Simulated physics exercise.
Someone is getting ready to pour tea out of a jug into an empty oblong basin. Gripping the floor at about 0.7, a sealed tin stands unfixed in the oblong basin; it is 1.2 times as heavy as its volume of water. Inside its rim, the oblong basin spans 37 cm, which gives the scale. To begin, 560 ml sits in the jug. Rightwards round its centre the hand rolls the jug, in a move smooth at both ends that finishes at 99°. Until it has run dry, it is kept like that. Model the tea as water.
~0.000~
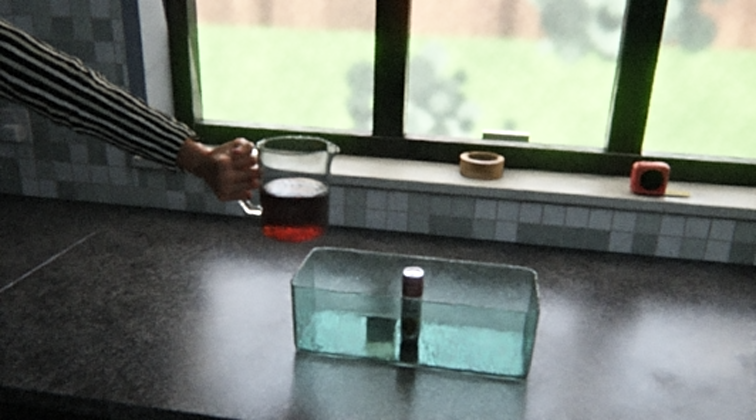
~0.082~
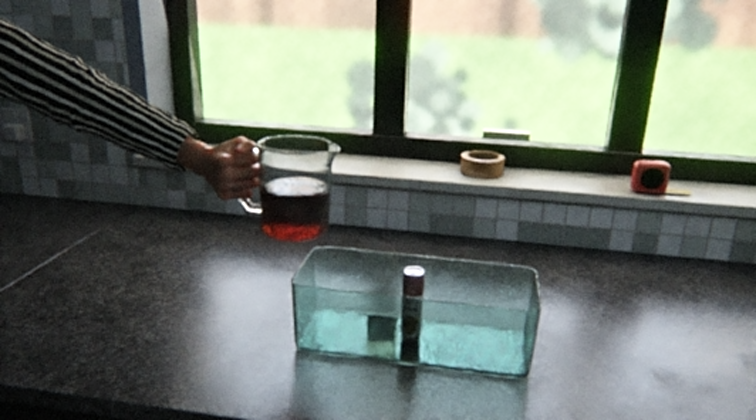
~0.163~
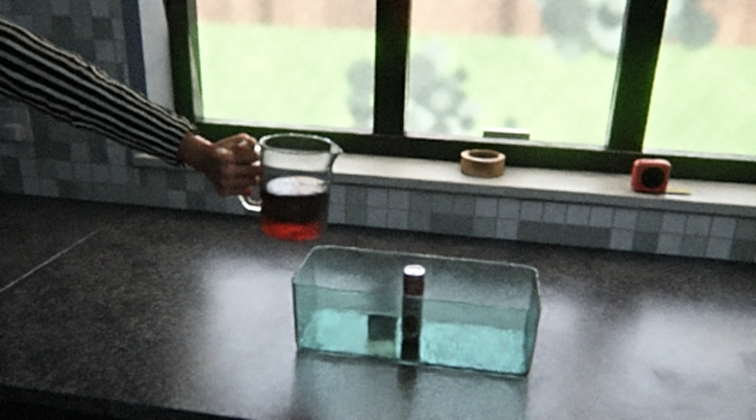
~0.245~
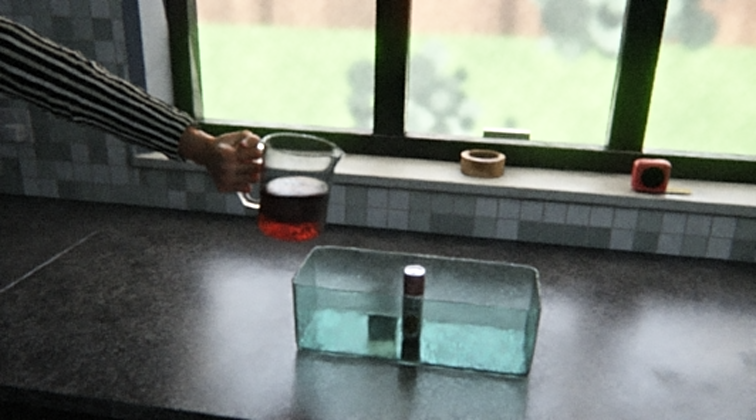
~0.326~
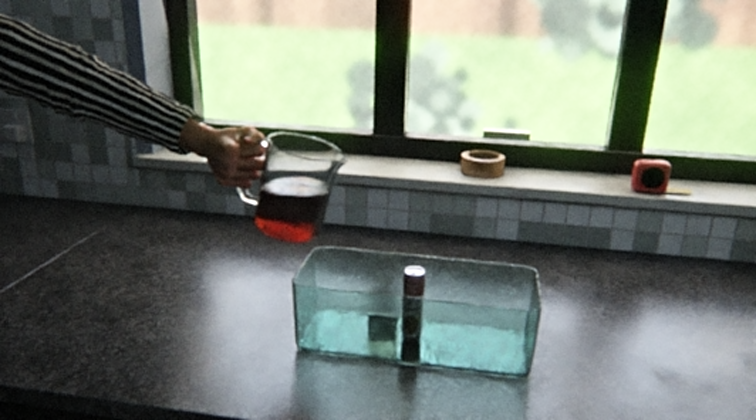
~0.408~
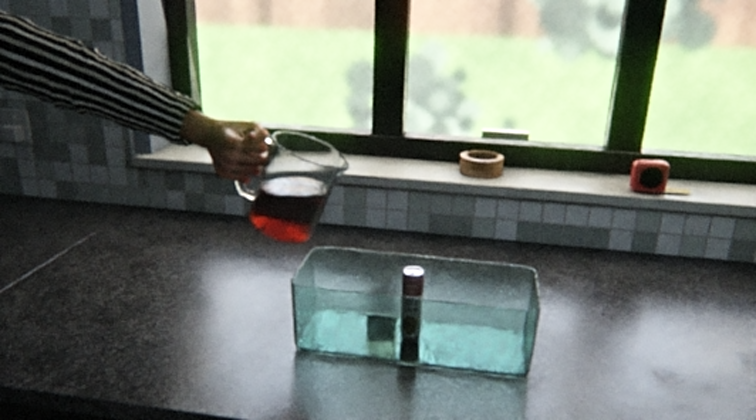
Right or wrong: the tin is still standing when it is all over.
Right, it is still standing.
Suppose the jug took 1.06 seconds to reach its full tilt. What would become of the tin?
Holds steady.
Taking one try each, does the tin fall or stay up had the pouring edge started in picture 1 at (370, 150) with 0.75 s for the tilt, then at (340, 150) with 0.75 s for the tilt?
Trial 1 - tin tips; trial 2 - tin stays standing.
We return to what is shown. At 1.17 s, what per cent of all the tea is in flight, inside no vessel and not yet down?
It comes to some 18 percent of the total.
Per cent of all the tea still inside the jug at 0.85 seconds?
Roughly 98 per cent.
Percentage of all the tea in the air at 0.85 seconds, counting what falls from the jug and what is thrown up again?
Around 3 in a hundred.
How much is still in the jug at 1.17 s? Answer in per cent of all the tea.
Near 50 in a hundred.
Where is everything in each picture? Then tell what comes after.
In the first frame, tilt 0°; pouring edge (338, 150); surface from (265, 184) to (328, 190); the oblong basin's rim runs from (302, 266) to (538, 291); the tin's top is at (413, 275).
In the second frame, tilt 1°; pouring edge (339, 149); surface from (265, 183) to (328, 189).
In the third frame, tilt 3°; pouring edge (341, 151); surface from (266, 184) to (329, 188).
In the fourth frame, tilt 8°; pouring edge (344, 155); surface from (265, 184) to (329, 189).
In the fifth frame, tilt 13°; pouring edge (347, 160); surface from (265, 183) to (329, 189).
In the sixth frame, tilt 20°; pouring edge (350, 167); surface from (262, 184) to (328, 190).
After 0.85 s the tilt is 67° and 97 per cent is still to pour; the tin stands where it began.
After 1.17 s the tilt is 94° and 49 per cent is still to pour; the tin stands where it began.
After 1.51 s the tilt is 99° and 10 per cent is still to pour; the tin stands where it began.
After 1.88 s the tilt is 99° and 1 per cent is still to pour; the tin stands where it began.
In the end the tin stands where it began.
